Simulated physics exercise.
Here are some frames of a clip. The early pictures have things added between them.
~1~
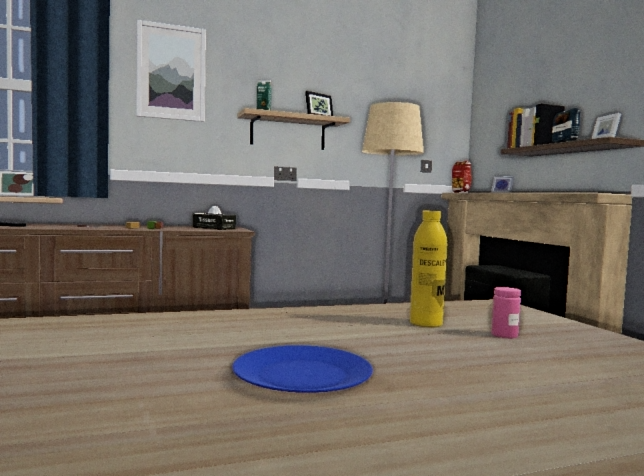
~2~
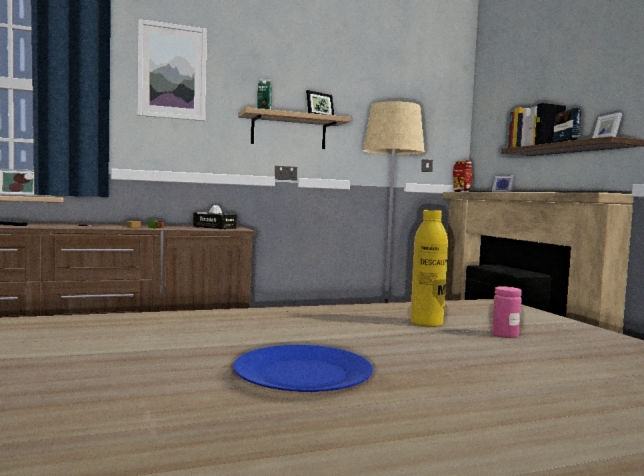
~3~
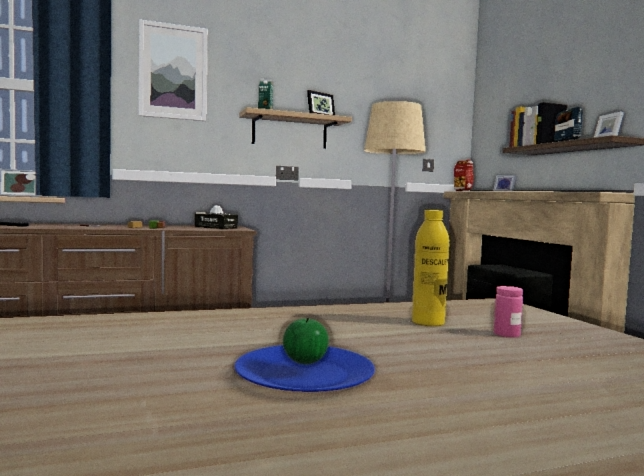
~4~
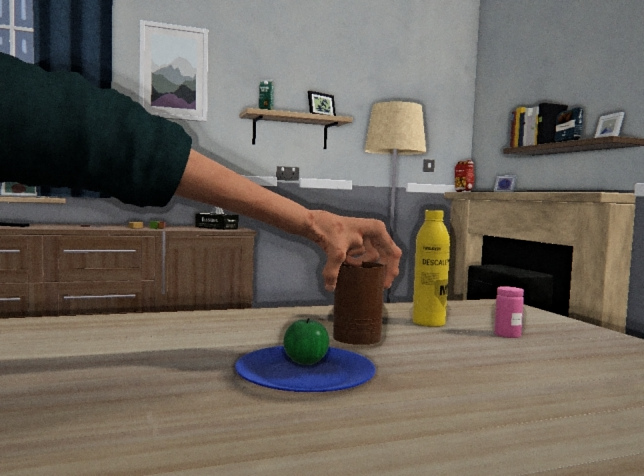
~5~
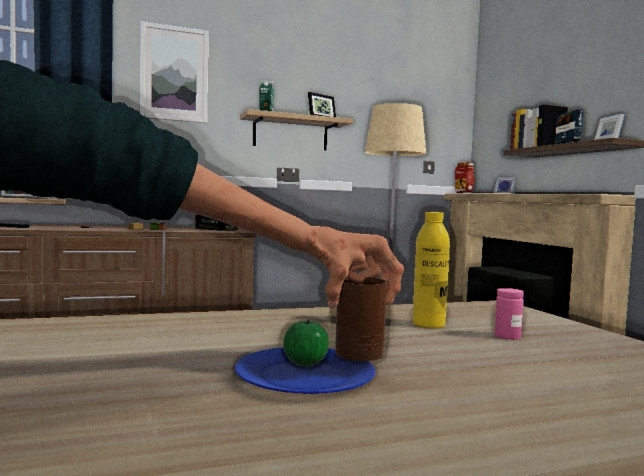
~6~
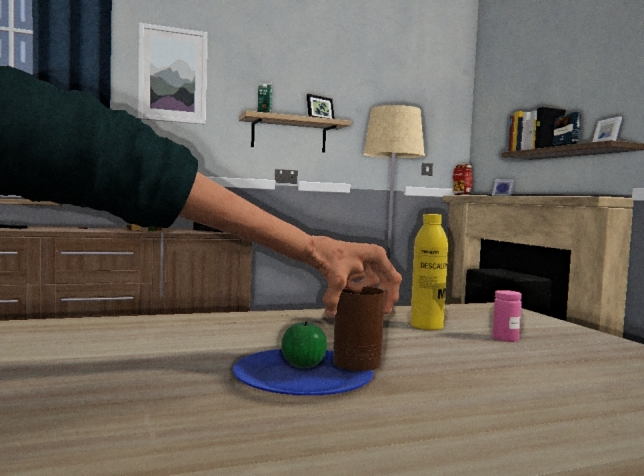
To begin with, a blue plate lies on a wooden table near a yellow bottle and a small pink container, and then a green apple appears on it. Next, a hand reaches in from the left gripping a brown cup and lowers it slightly beside the apple, at the plate's right side.
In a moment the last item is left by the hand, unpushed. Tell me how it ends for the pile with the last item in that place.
The balance works.
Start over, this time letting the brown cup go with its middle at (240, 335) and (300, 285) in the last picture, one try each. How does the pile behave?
Case A: It does not fall; case B: It comes down.
Then, 1.00 s on from there, no change.
Then, 2.10 s on from there, brown cup resting near (359, 327).
In the end, all 5 unmoved. At the end, from the last picture's camera, brown cup near (359, 327). The pile stays up.
